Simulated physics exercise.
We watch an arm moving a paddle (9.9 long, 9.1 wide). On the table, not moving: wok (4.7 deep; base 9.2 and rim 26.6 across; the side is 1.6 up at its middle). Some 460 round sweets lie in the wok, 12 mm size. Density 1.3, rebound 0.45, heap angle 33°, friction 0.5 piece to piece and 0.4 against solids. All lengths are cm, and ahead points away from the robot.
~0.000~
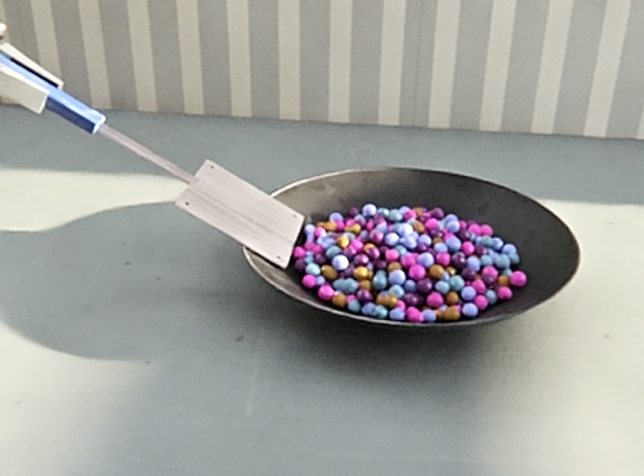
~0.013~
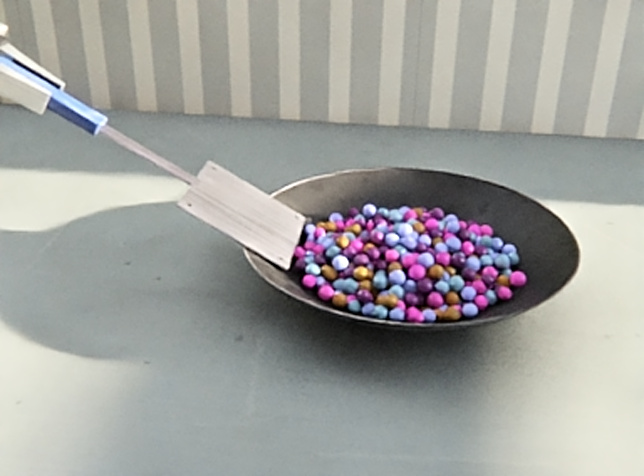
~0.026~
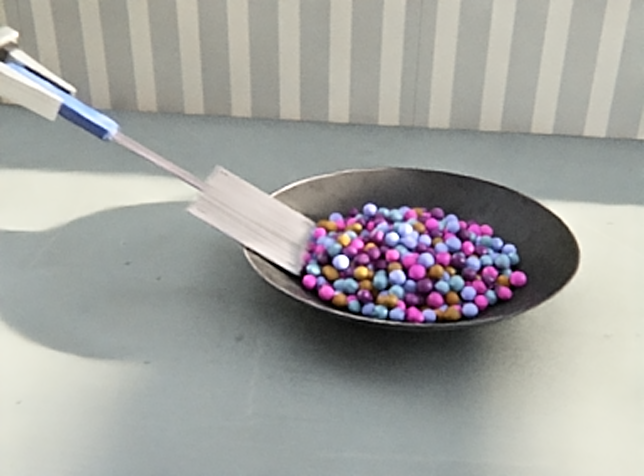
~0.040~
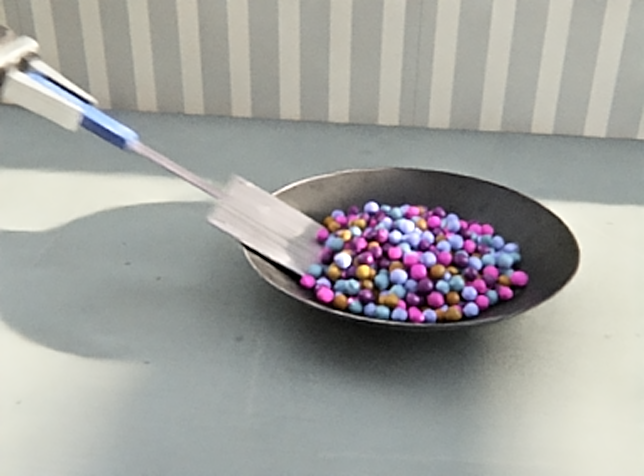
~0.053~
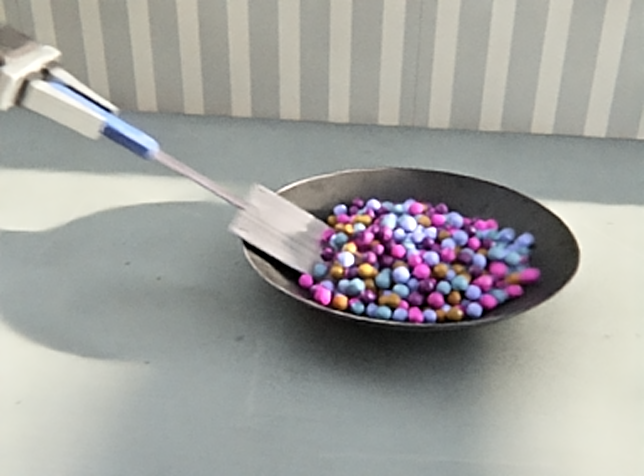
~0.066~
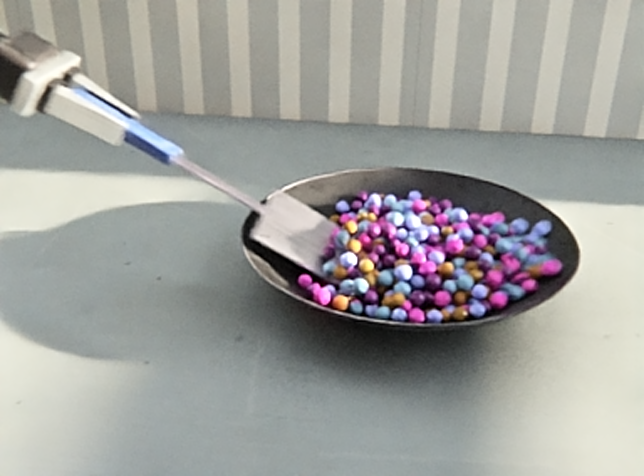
A robot arm pushing a flat metal paddle rightward into colourful round sweets in a dark wok, shifting the pile toward the right.
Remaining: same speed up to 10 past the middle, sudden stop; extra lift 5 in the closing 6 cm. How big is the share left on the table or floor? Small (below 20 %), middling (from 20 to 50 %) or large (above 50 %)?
A large share, above 50 %, ends on the table or floor.
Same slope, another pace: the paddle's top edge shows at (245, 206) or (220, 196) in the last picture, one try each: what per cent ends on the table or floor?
About 50 and 35 per cent.
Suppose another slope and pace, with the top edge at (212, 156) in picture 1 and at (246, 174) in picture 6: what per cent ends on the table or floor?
About 40 per cent.
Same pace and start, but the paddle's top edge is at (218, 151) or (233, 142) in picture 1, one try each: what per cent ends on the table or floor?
About 60 and 65 per cent.
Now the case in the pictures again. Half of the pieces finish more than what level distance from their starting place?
Roughly 24 cm.
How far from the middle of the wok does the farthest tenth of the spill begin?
About 105 cm.
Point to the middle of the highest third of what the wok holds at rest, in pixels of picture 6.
At about (463, 261).
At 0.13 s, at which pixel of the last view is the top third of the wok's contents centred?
At about (481, 232).
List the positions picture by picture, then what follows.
The paddle top edge at (191, 181), sloping 30°; upper third of the load around (410, 247), from x 300 to 520, top at y 210; 460 in the wok, in the first frame.
The paddle top edge at (193, 182), sloping 30°; upper third of the load around (410, 247), from x 300 to 520, top at y 210, in the second frame.
The paddle top edge at (204, 188), sloping 30°; upper third of the load around (410, 247), from x 305 to 520, top at y 210, in the third frame.
The paddle top edge at (223, 197), sloping 30°; upper third of the load around (407, 245), from x 305 to 520, top at y 210, in the fourth frame.
The paddle top edge at (244, 206), sloping 30°; upper third of the load around (415, 245), from x 305 to 530, top at y 205, in the fifth frame.
The paddle top edge at (265, 211), sloping 30°; upper third of the load around (424, 242), from x 305 to 550, top at y 195; 460 in the wok, in the sixth frame.
After 0.10 s, sloping 30°, highest piece 7 above the table; 456 in the wok, 4 on the blade or in flight.
After 0.13 s, sloping 30°, highest piece 8 above the table; 438 in the wok, 22 on the blade or in flight.
After 0.35 s, sloping 30°, highest piece 26 above the table; 176 in the wok, 161 on the table or floor, 123 on the blade or in flight.
After 1.40 s, sloping 30°, highest piece 3 above the table; 284 on the table or floor, 176 in the wok.
In the end, 284 on the table or floor, 176 in the wok. That is 62 % on the table or floor.
